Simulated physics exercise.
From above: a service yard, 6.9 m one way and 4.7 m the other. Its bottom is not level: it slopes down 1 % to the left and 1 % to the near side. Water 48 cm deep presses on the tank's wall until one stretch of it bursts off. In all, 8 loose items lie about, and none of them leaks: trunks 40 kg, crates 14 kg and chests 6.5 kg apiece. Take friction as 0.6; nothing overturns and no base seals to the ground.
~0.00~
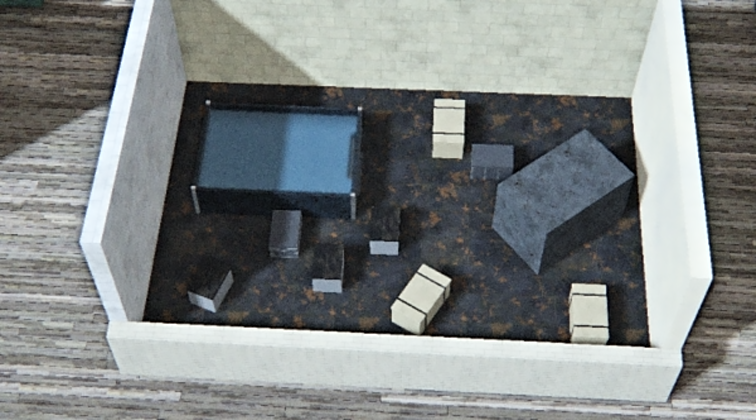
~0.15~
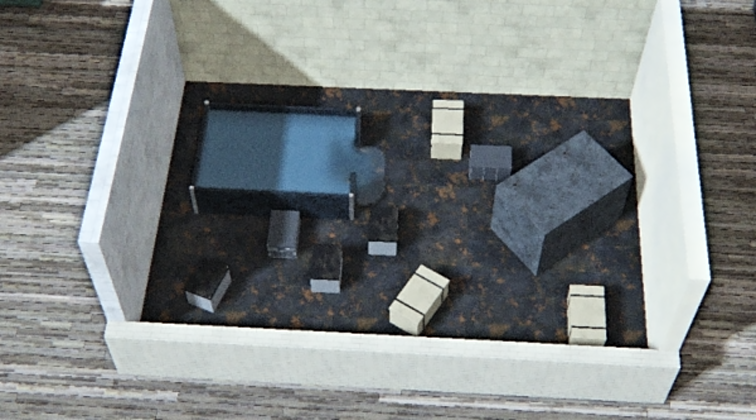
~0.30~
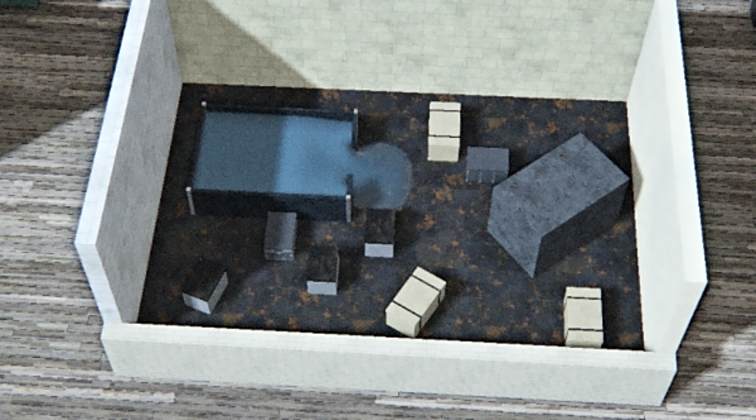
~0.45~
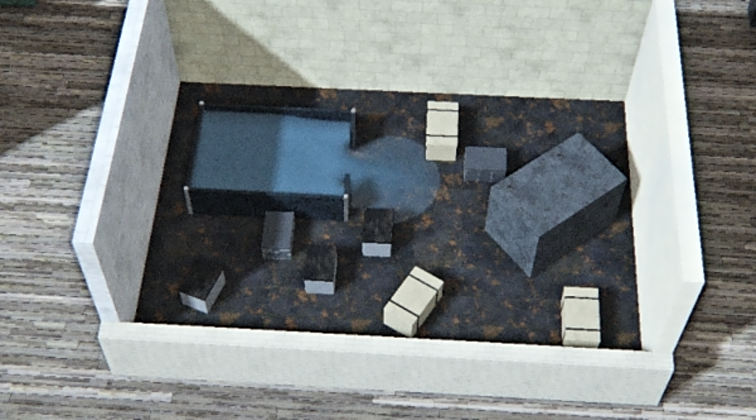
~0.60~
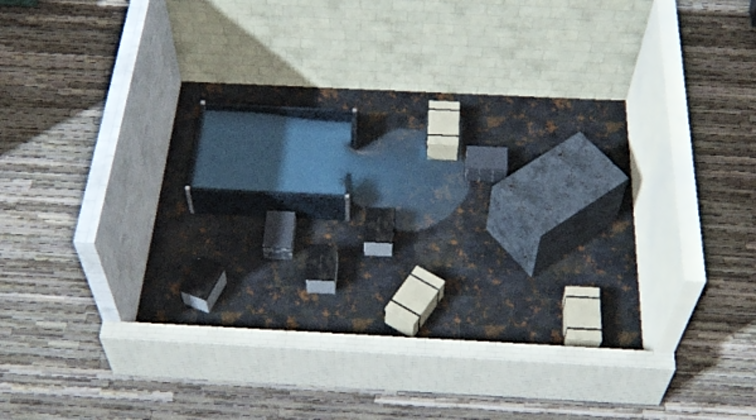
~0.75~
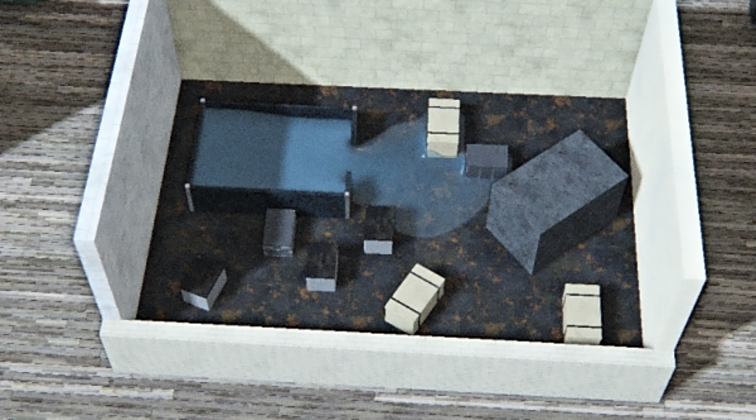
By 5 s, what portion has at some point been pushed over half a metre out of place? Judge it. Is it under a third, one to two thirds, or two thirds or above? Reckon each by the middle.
It is under a third.
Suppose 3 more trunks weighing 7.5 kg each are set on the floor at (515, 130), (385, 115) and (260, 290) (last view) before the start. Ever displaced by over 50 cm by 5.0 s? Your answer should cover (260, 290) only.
I'd say it comes out inside the limit.
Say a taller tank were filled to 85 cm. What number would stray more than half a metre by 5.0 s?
With that change, 2 of them.
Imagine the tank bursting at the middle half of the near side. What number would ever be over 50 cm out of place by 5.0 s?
In that case the number is 3.
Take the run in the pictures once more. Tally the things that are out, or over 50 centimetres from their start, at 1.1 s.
The number I get is 0.
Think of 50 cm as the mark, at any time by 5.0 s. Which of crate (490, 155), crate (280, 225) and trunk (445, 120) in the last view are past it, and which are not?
One by one: Above the line; below the line; above the line.
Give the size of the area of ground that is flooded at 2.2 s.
Roughly 14 m2 of it is wet.
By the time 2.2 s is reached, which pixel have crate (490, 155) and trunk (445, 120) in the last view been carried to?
Roughly (575, 125), then roughly (485, 111).
After 1.1 s 0 of 8 are over 50 cm from their spots; 0 afloat.
After 2.2 s 2 of 8 are over 50 cm from their spots; 0 afloat.
After 3.5 s 2 of 8 are over 50 cm from their spots; 1 afloat.
After 5.0 s 2 of 8 are over 50 cm from their spots, and 2 have been at some point; 2 afloat.
